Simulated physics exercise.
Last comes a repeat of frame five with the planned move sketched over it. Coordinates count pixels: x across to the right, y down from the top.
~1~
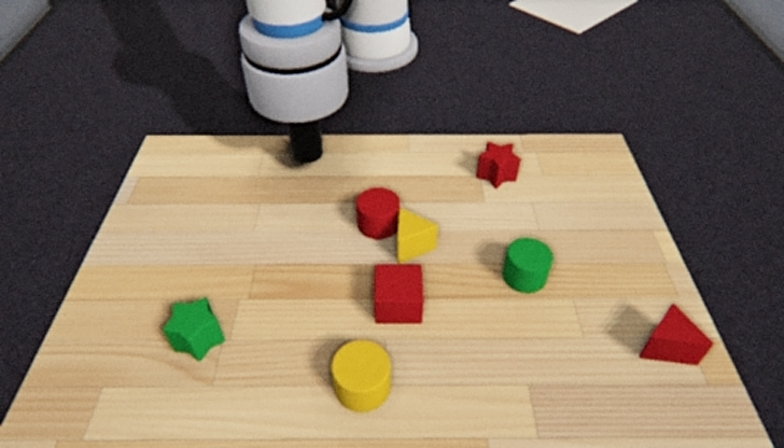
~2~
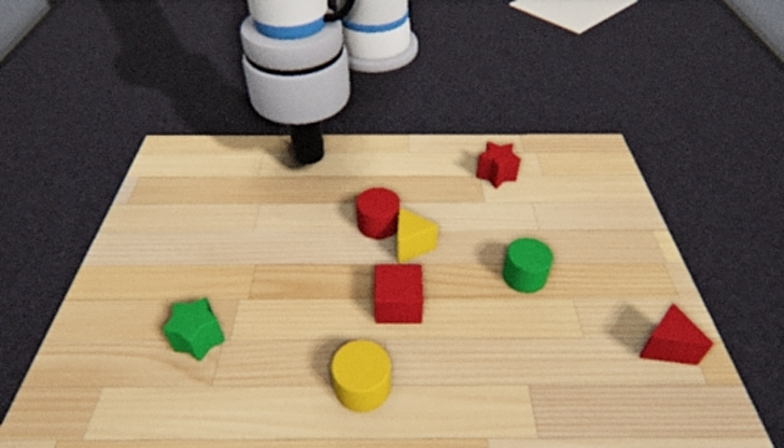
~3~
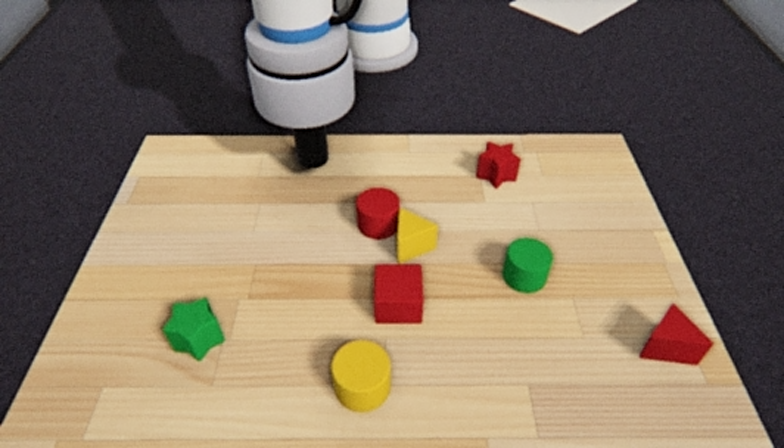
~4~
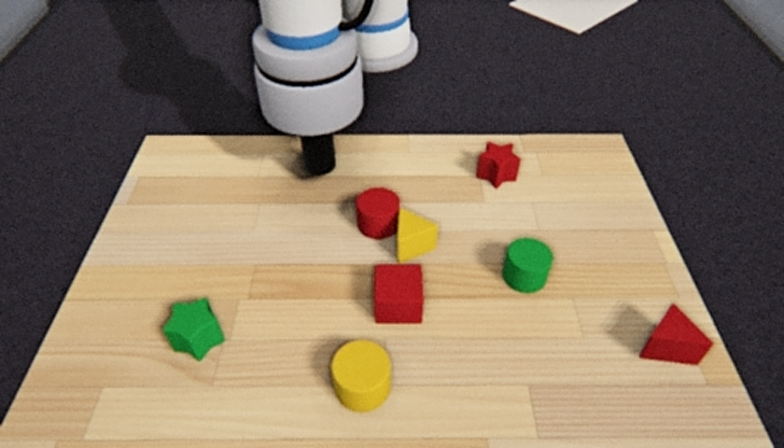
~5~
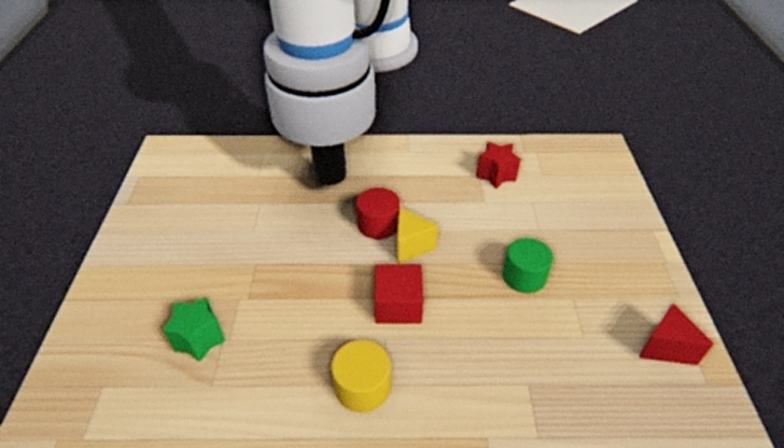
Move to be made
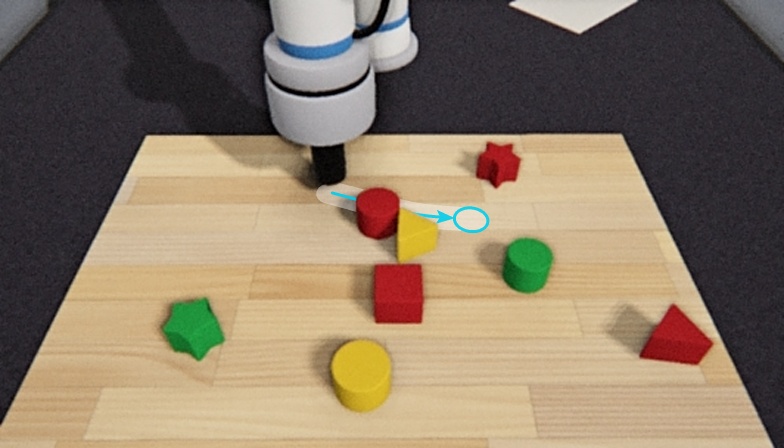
A pale wooden tabletop over a dark floor is seen from above at an angle, with the view staying still. A red cylinder touches a yellow triangular block near the middle, above a red cube, with a yellow cylinder, green star, green cylinder, red triangular block and red star around them. The white robot arm's black tip moves slightly right and nearer, toward the red cylinder, while the blocks stay put.
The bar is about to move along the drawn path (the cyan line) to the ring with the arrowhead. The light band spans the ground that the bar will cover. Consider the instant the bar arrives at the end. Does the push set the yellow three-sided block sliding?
It seems so.
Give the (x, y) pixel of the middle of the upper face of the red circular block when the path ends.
Close to (404, 217).
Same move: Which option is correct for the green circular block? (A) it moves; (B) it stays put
My pick is B.
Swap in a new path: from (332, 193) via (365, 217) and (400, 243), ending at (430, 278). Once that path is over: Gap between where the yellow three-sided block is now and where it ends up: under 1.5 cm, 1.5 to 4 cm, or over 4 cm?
The answer here is over 4 cm.
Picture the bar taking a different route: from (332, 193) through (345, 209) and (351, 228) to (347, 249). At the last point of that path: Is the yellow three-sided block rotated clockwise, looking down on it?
Yes, it checks out.
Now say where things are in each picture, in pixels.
The first picture shows bar tip (308, 155); block tops, red circular block (378, 201); yellow three-sided block (412, 224); red star block (500, 152); green circular block (531, 253).
The second picture shows bar (309, 156); blocks unchanged.
The third picture shows bar (313, 160); blocks unchanged.
The fourth picture shows bar (320, 166); blocks unchanged.
The fifth picture shows bar (331, 176); red circular block (378, 201); yellow three-sided block (412, 224); red star block (500, 152); green circular block (531, 253).
Path on the board, from (332, 193) via (376, 205) and (422, 215), ending at (471, 220).
The first path, step by step. One third of the way, bar (375, 188); red circular block (387, 207); yellow three-sided block (417, 226), turned 15° clockwise.
Two thirds of the way, bar (423, 198); red circular block (404, 217); yellow three-sided block (432, 238), turned 30° clockwise.
At the end, bar (474, 203); red circular block (404, 217); yellow three-sided block (432, 238), turned 30° clockwise; red star block in place; green circular block in place.
